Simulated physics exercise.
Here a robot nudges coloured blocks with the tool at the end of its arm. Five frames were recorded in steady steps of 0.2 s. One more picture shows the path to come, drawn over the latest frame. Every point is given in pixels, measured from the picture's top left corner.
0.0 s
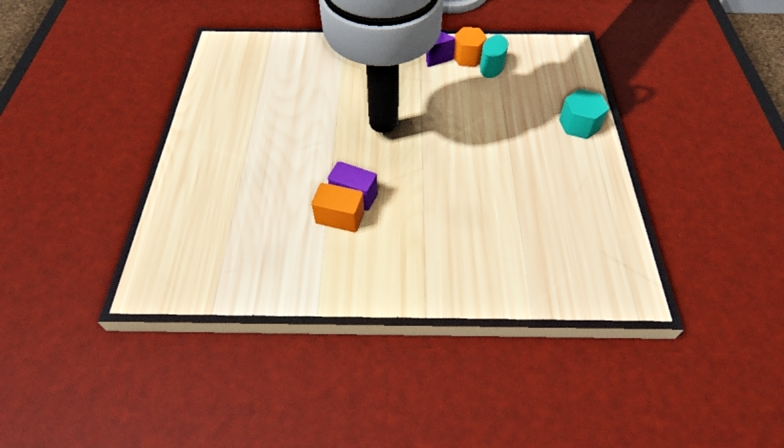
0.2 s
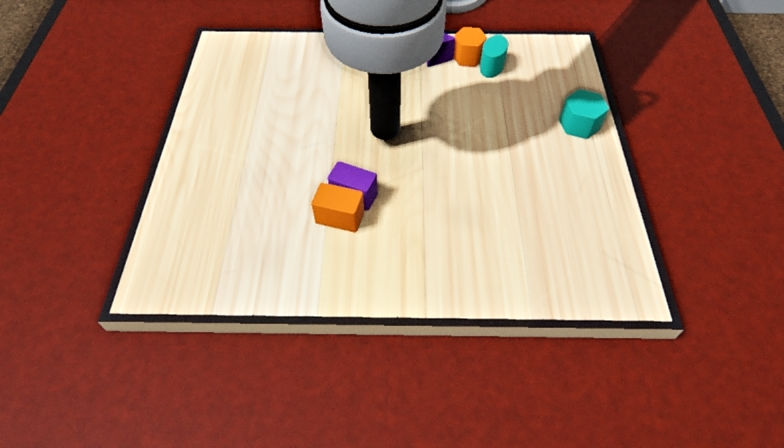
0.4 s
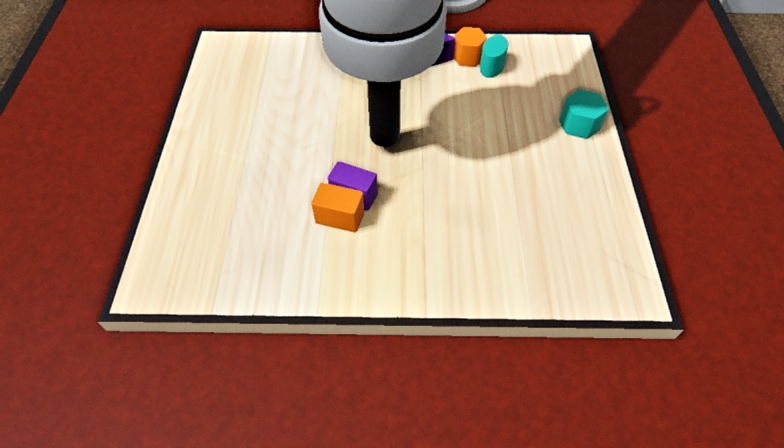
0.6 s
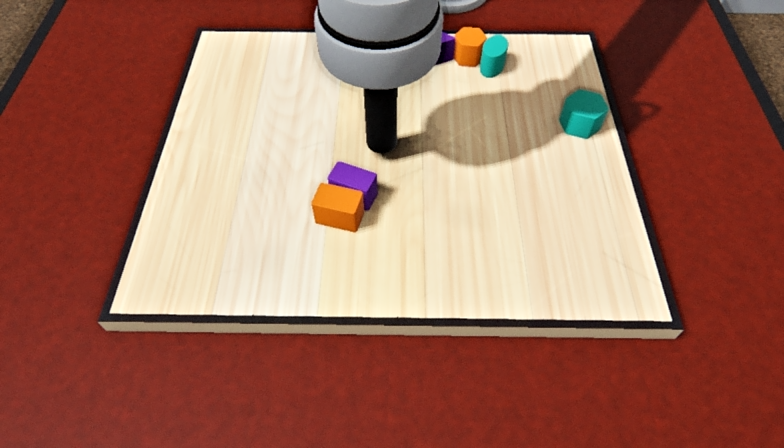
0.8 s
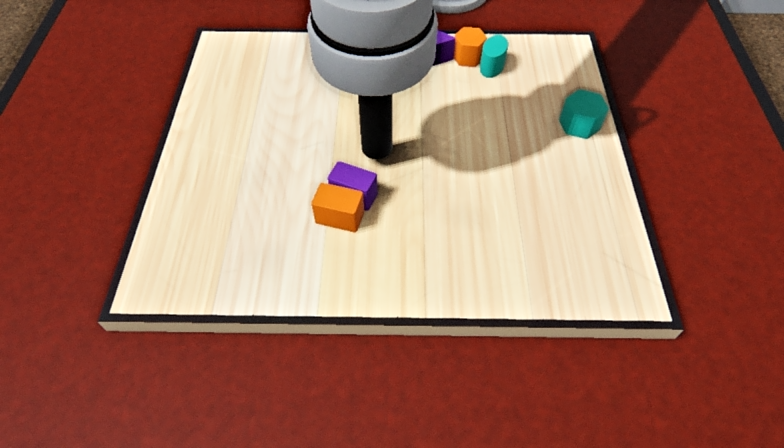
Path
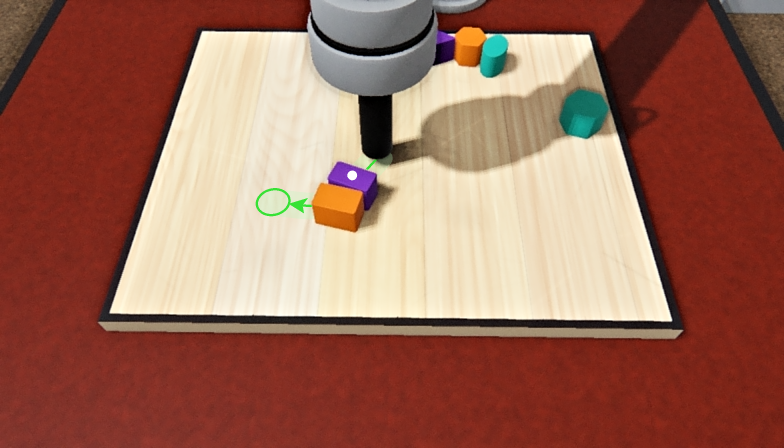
At first, a robot arm's dark tool stands on a pale wooden board, above a purple block and an orange block that sit close together, with more coloured blocks toward the back and right. The tool slides slightly toward the viewer, then drifts a little left, while every block stays still.
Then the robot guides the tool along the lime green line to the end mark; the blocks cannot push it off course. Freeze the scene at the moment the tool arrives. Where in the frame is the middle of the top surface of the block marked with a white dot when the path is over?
The point I'd pick in the picture is (321, 209).
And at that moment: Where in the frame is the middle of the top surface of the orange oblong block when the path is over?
Its top face will be centred at roughly (323, 233).
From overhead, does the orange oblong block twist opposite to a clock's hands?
Yes - that is the case.
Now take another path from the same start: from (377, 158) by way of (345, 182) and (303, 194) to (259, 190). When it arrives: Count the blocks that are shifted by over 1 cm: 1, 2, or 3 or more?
My forecast: 2.
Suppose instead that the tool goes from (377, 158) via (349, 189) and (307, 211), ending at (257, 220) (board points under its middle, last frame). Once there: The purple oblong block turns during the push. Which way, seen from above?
Looking down, my answer is that the purple oblong block rotates anticlockwise.
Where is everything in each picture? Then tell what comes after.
Tip of the tool (384, 124), middles of tops, orange oblong block (337, 197), purple oblong block (352, 175), in the first frame.
Tool (385, 130), nothing pushed, in the second frame.
Tool (385, 137), nothing pushed, in the third frame.
Tool (382, 144), nothing pushed, in the fourth frame.
Tool (377, 149), orange oblong block (337, 197), purple oblong block (352, 175), in the fifth frame.
The line goes from (377, 158) by way of (352, 185) and (317, 205) to (273, 202); the dot is on the purple oblong block.
What follows on the original path. One third of the way, tool (351, 177); orange oblong block (332, 210); purple oblong block (343, 189), turned 15° anticlockwise.
Two thirds of the way, tool (315, 197); orange oblong block (323, 233), turned 30° anticlockwise; purple oblong block (321, 209), turned 40° anticlockwise.
At the end, tool (271, 193); orange oblong block (323, 233), turned 30° anticlockwise; purple oblong block (321, 209), turned 40° anticlockwise.
